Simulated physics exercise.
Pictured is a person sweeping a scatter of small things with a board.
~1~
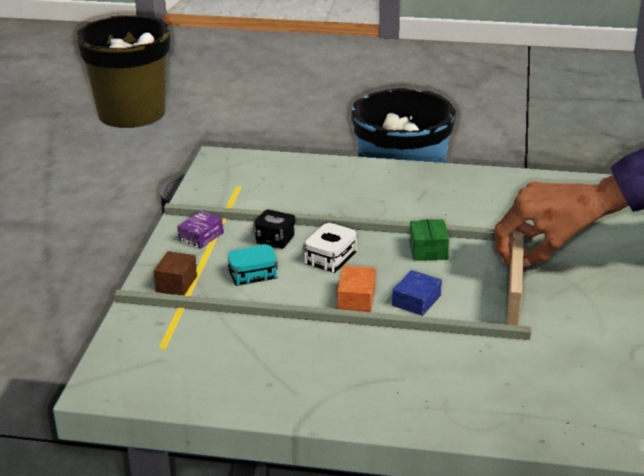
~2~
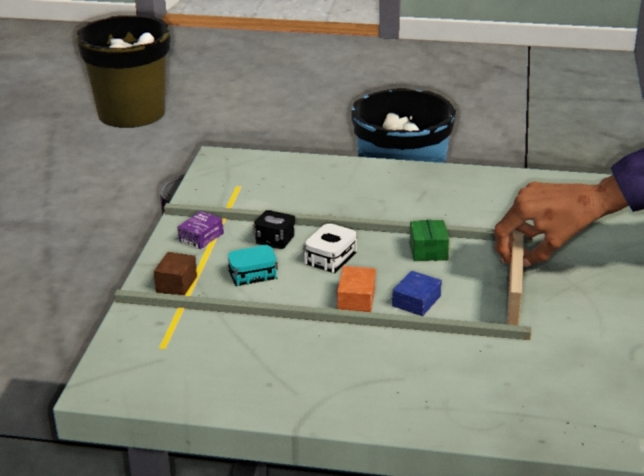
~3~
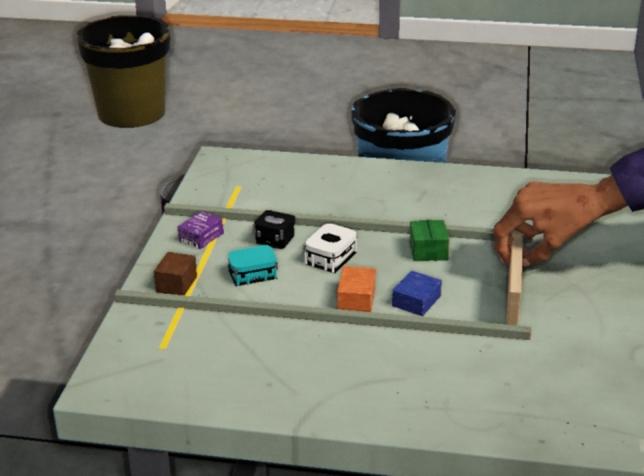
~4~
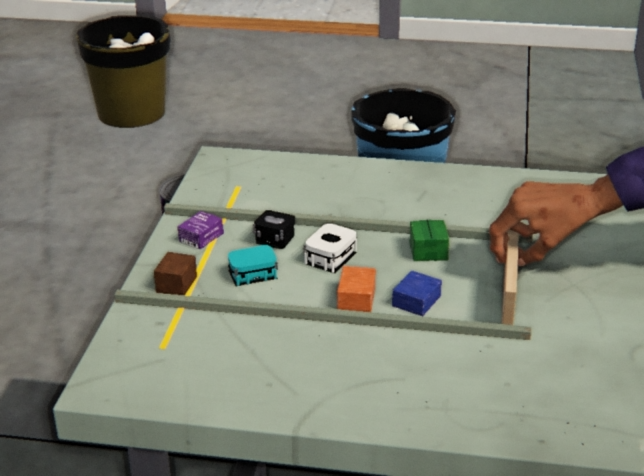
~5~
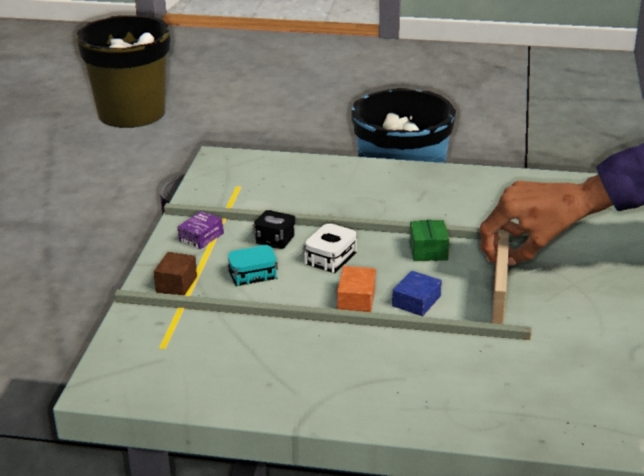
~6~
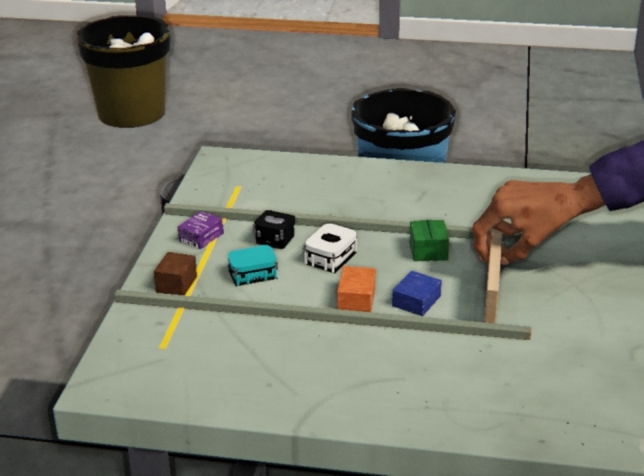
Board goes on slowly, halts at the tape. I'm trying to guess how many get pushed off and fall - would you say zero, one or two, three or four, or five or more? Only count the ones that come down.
I would say one or two.
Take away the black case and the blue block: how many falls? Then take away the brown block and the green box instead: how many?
The counts would be 1 and 0.
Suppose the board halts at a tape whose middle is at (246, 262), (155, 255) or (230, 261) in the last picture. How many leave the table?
Respectively, 0, 7 and 0.
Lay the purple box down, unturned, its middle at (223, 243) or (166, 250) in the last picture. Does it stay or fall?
In order, the object goes off, then goes off.
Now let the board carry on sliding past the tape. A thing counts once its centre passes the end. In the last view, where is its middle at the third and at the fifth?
Pixels in order: Roughly (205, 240), roughly (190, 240).
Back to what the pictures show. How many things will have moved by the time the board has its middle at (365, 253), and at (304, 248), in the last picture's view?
Answer - first 4, then 6.
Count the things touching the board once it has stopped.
The figure is 3.
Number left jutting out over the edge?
The number overhanging is 2.
A little later, none off yet; brown block at rest near (176, 274); purple box at rest near (201, 230); turquoise case at rest near (253, 266).
When it is over, the number that fall off is one or two; down, purple box and brown block.
